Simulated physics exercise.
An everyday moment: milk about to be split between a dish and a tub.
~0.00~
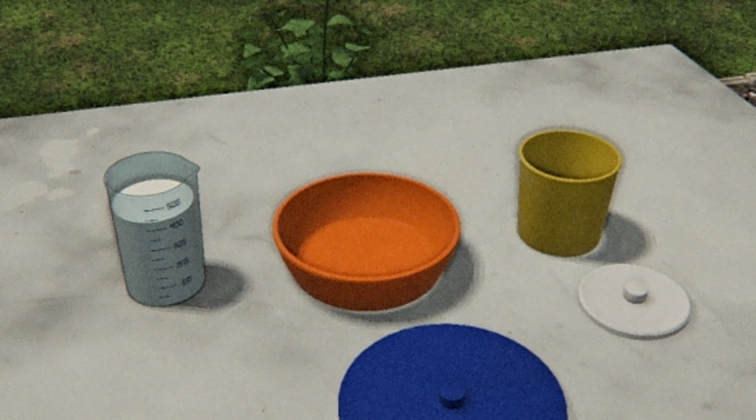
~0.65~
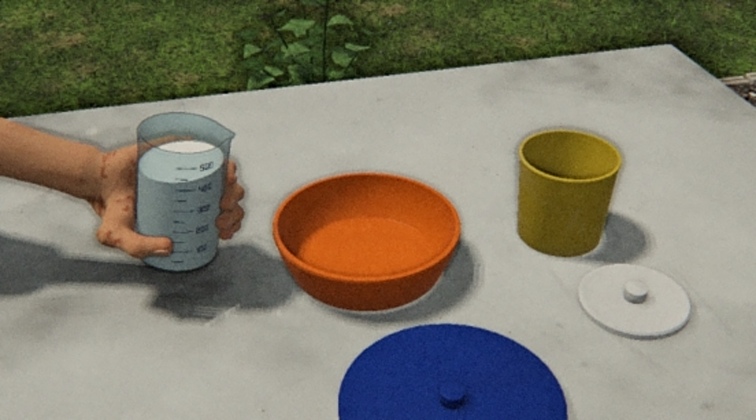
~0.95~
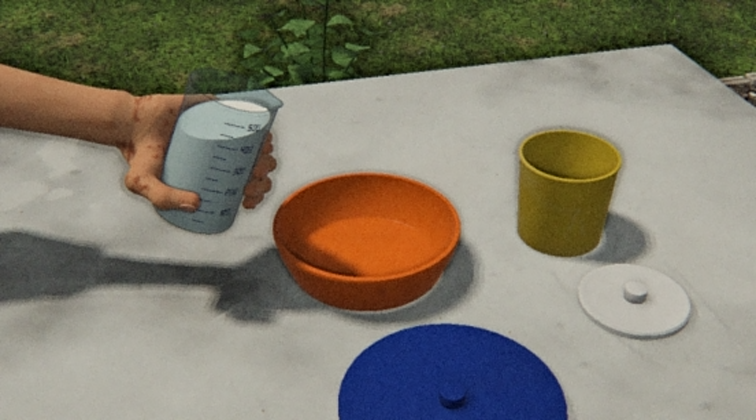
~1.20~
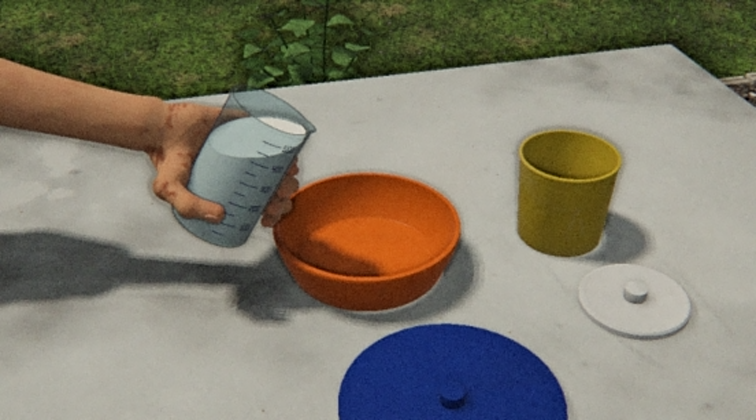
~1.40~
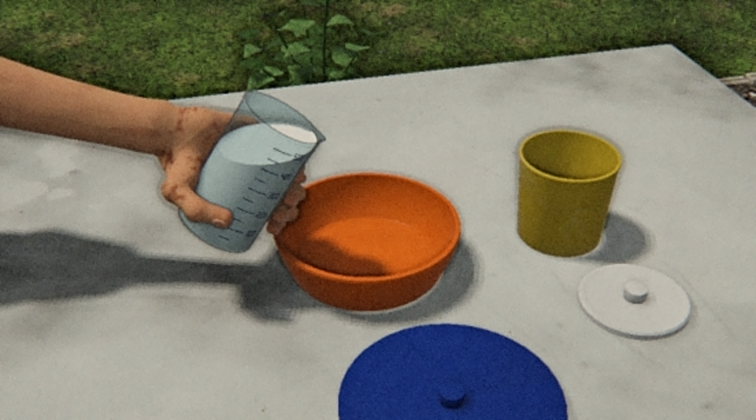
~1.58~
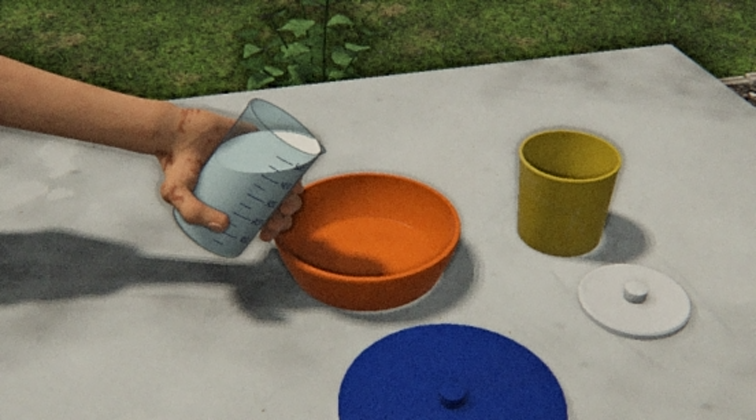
The clip opens on a clear beaker of white liquid standing left of an open orange dish and a yellow tub, with blue and white lids nearby. A hand reaches in from the left and lifts the beaker, then moves it right and tilts it gradually toward the dish, the liquid still inside.
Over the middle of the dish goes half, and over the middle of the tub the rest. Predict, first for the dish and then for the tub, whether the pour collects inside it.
As I see it, the dish will scoop it up, the tub will scoop it up.
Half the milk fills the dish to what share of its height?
I'd guess some 25 per cent.
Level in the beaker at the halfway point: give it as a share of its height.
About 40 per cent of the height.
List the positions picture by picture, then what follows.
In the first frame, nothing is moving yet; beaker (158, 229) about three quarters full; dish (367, 245) open; tub (564, 196) open.
In the second frame, the beaker is picked up; beaker about three quarters full, surface at (182, 162); dish (367, 245) open.
In the third frame, tilting; beaker (214, 150) tipped 20° with all of its load; tub (564, 196) open.
In the fourth frame, no stream yet; beaker (241, 166) tipped 30° with all of its load; dish (367, 245) open.
In the fifth frame, still nothing leaves it; beaker (249, 172) tipped 35° with all of its load; tub (564, 196) open.
In the sixth frame, on the point of pouring; beaker (248, 178) tipped 40° with all of its load; dish (367, 245) open; tub (564, 196) open.
By 2.3 s, the milk goes into the dish.
By 3.2 s, the milk goes into the tub.
By 4.6 s, the dish has its share inside; the tub has its share inside.
